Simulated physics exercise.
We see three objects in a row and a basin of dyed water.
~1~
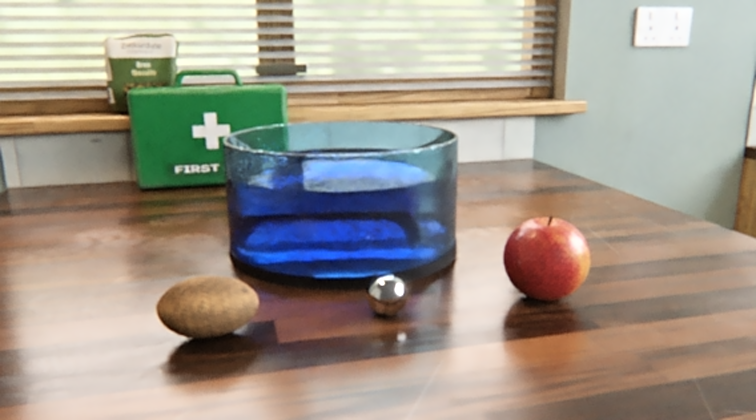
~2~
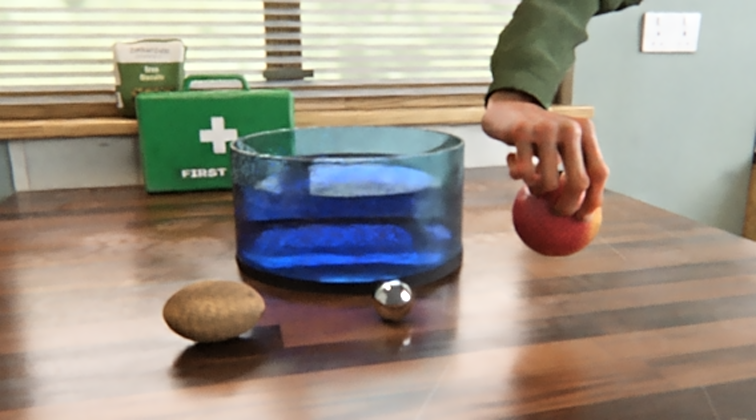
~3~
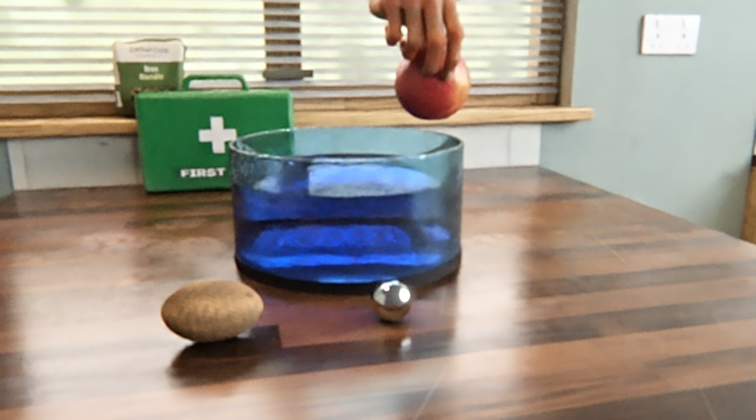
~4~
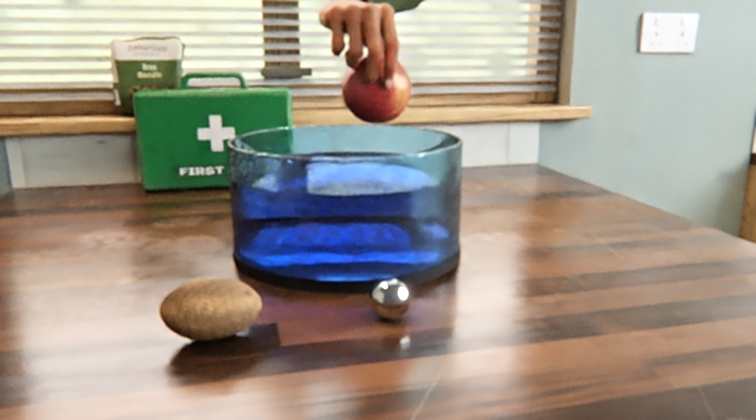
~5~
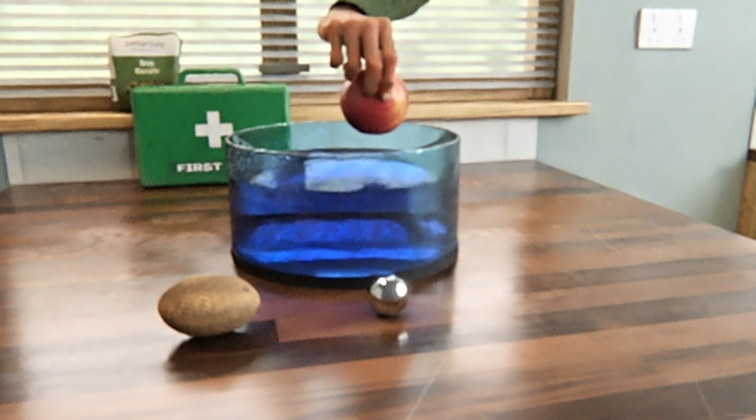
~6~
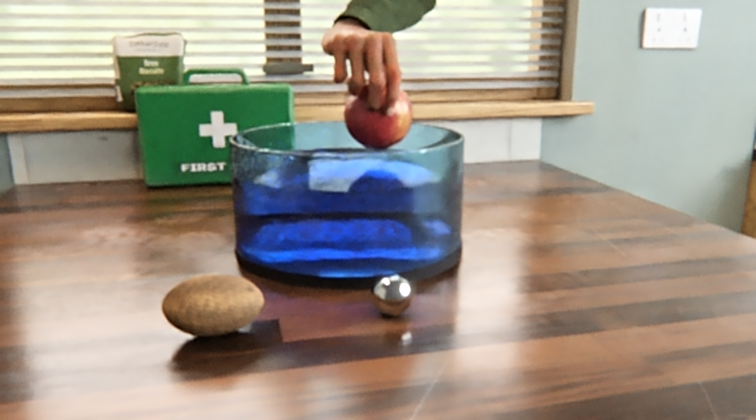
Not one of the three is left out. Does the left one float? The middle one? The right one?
The left one ends on the bottom, the middle one ends on the bottom, the right one bobs on top.
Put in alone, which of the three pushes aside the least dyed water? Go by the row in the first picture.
I say the middle thing.
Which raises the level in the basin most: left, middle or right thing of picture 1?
That is the right object.
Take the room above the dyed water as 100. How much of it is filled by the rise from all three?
Near 18 in a hundred.
Next, the apple rides on the surface.
After that, the steel ball sinks.
Finally, the potato sinks; afloat, apple.
